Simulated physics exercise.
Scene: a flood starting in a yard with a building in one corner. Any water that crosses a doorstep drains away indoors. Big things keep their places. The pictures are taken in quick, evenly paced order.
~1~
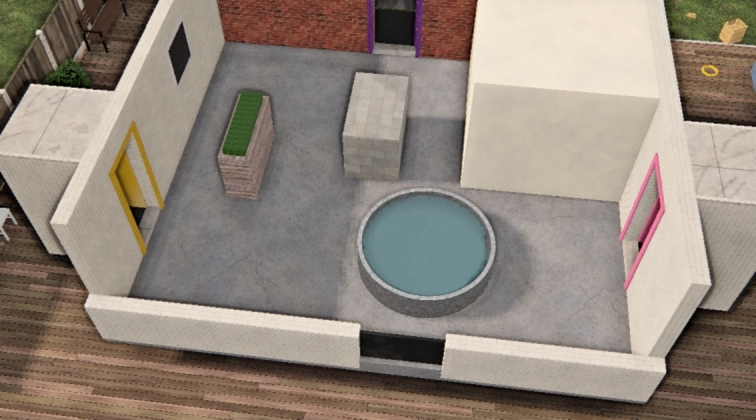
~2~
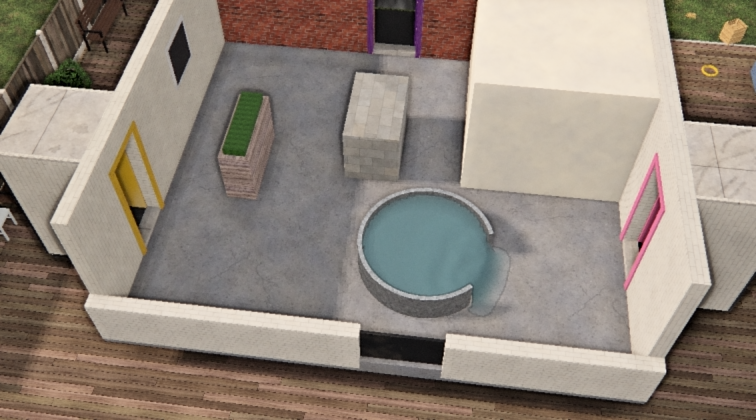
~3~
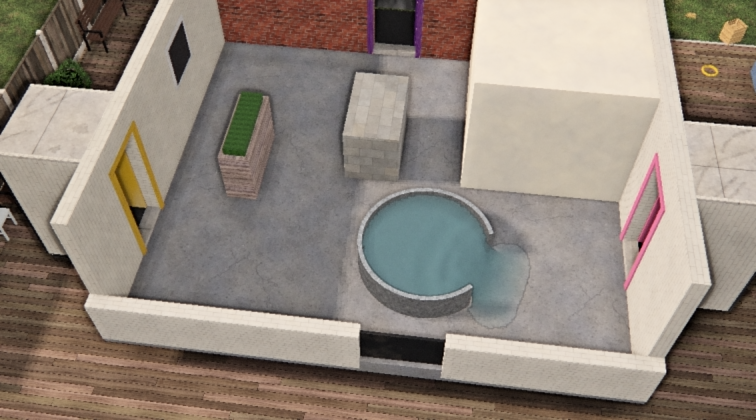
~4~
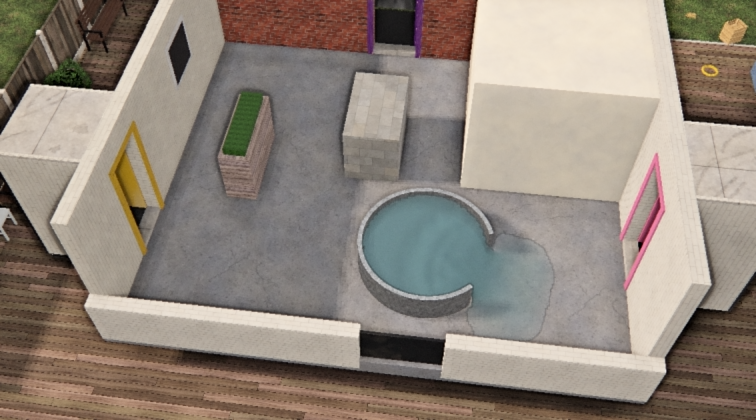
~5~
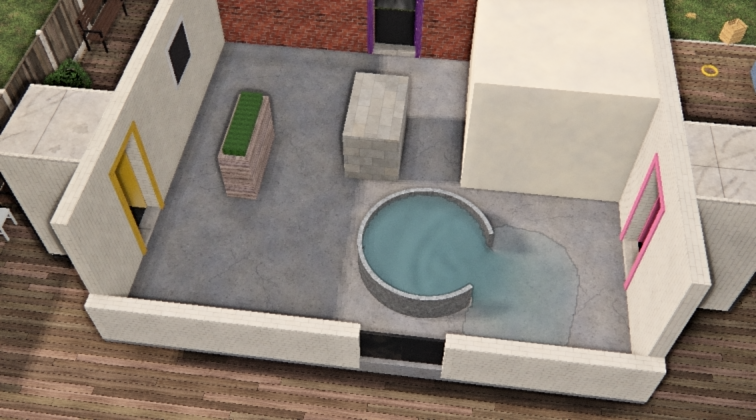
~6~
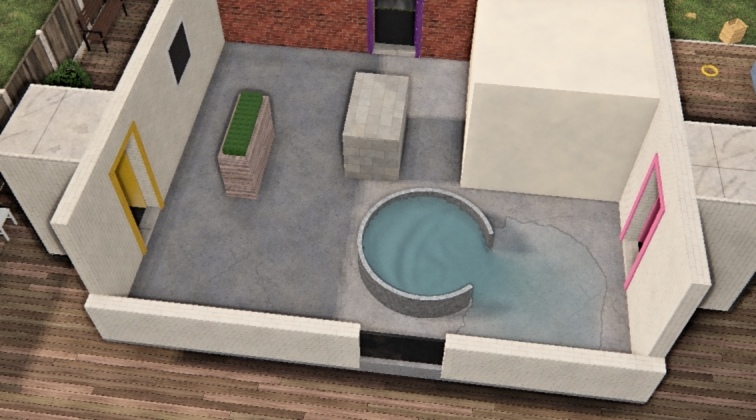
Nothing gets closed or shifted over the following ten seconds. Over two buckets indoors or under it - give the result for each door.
The pink door comes in over. The yellow door comes in under. The purple door comes in under.
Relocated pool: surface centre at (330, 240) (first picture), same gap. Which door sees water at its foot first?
It is the door marked pink.
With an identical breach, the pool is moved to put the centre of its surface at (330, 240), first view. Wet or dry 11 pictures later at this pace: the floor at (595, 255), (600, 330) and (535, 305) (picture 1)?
Spot by spot, in the order asked: Swamped, swamped, swamped.
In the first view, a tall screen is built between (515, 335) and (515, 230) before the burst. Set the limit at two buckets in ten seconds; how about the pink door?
The pink door falls short of the threshold.
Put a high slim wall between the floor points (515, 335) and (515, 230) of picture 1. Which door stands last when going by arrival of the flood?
Looking at it, it's the door marked purple here.
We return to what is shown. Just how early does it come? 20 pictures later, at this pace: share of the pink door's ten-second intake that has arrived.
Near 65 per cent, give or take.
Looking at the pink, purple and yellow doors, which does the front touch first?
It would be the pink one.
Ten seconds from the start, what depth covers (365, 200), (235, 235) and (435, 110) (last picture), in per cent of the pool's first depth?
Readings in order: Around 4, 6 and 4 %.
A moment on, water covers 15 % of the floor; the pink door wet at the sill, nothing in, the yellow door not reached, the purple door not reached.
Next, water covers 20 % of the floor; the pink door over two buckets in, the yellow door not reached, the purple door not reached.
Then, water covers 20 % of the floor; the pink door over two buckets in, the yellow door not reached, the purple door not reached.
Later, water covers 40 % of the floor; the pink door far over two buckets in, the yellow door not reached, the purple door not reached.
In the end, water covers 65 % of the floor; the pink door far over two buckets in, the yellow door wet at the sill, nothing in, the purple door wet at the sill, nothing in.
